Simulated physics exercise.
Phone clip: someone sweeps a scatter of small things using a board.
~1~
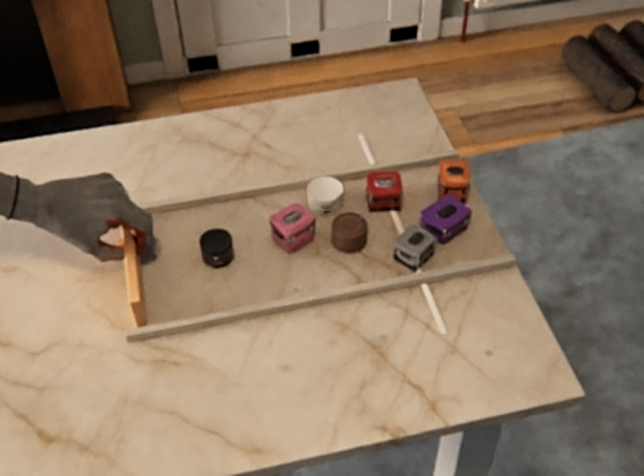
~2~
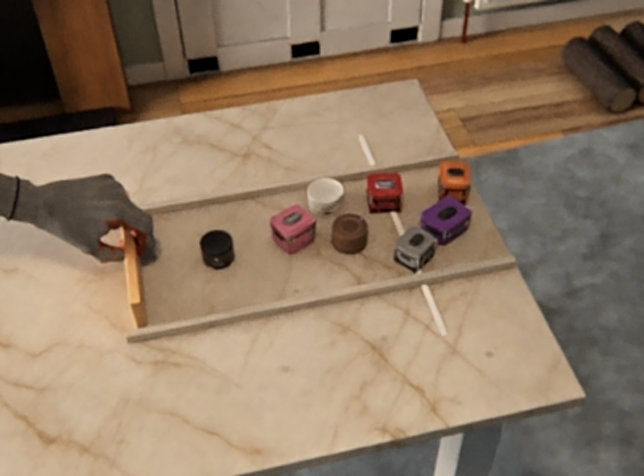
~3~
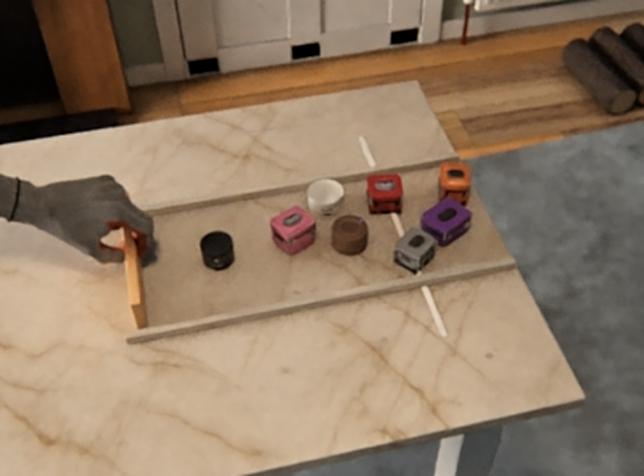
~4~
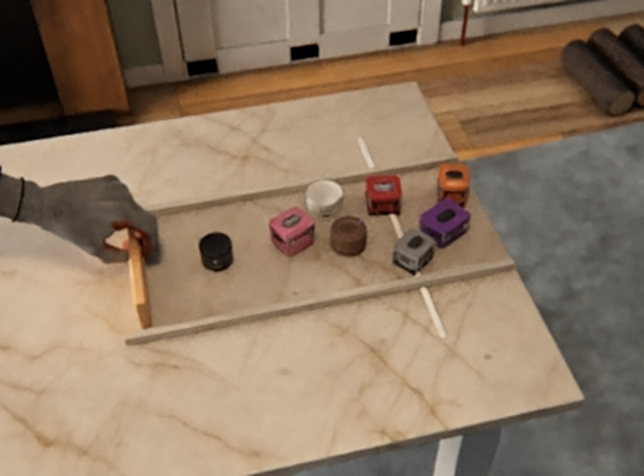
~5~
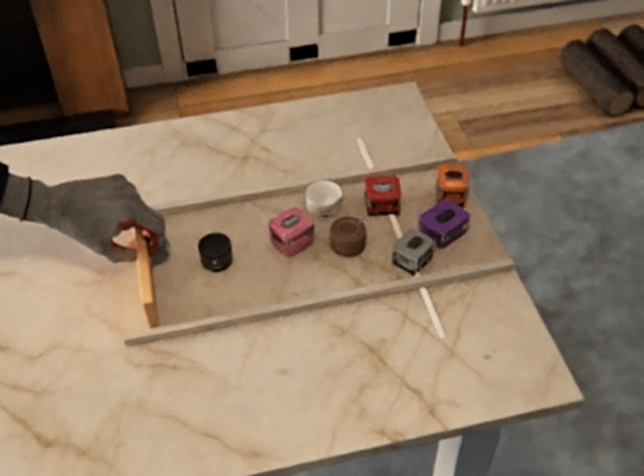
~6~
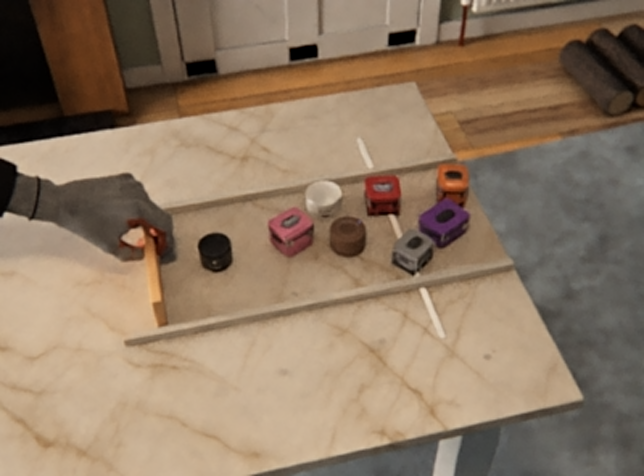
The footage shows a gloved hand holding an upright wooden board at the left of a shallow tray on a marbled table, then sliding it slightly right toward a black round container, while the scattered colourful cases and tubs stay still.
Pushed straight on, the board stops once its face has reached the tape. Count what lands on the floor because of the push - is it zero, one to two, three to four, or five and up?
It ends with every one still on the table.
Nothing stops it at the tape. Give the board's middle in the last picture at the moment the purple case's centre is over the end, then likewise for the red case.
The middle sits near (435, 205) for the first and near (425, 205) for the other.
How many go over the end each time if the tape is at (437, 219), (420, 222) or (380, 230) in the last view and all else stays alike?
The three tries give 2, 1 and 0.
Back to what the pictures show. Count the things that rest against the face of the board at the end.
Looks like 3 of them, all told.
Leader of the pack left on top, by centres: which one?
I'd say the orange case.
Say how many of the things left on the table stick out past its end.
In total, 1 of them.
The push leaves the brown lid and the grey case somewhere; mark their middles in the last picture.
Near (422, 237) and (442, 257).
Early on, none off yet; orange case at rest near (452, 186); purple case at rest near (443, 224); grey case at rest near (413, 252).
A while later, none off yet; orange case at rest near (452, 186); purple case at rest near (443, 224); grey case moving near (420, 255).
Finally, the number that fall off is zero.
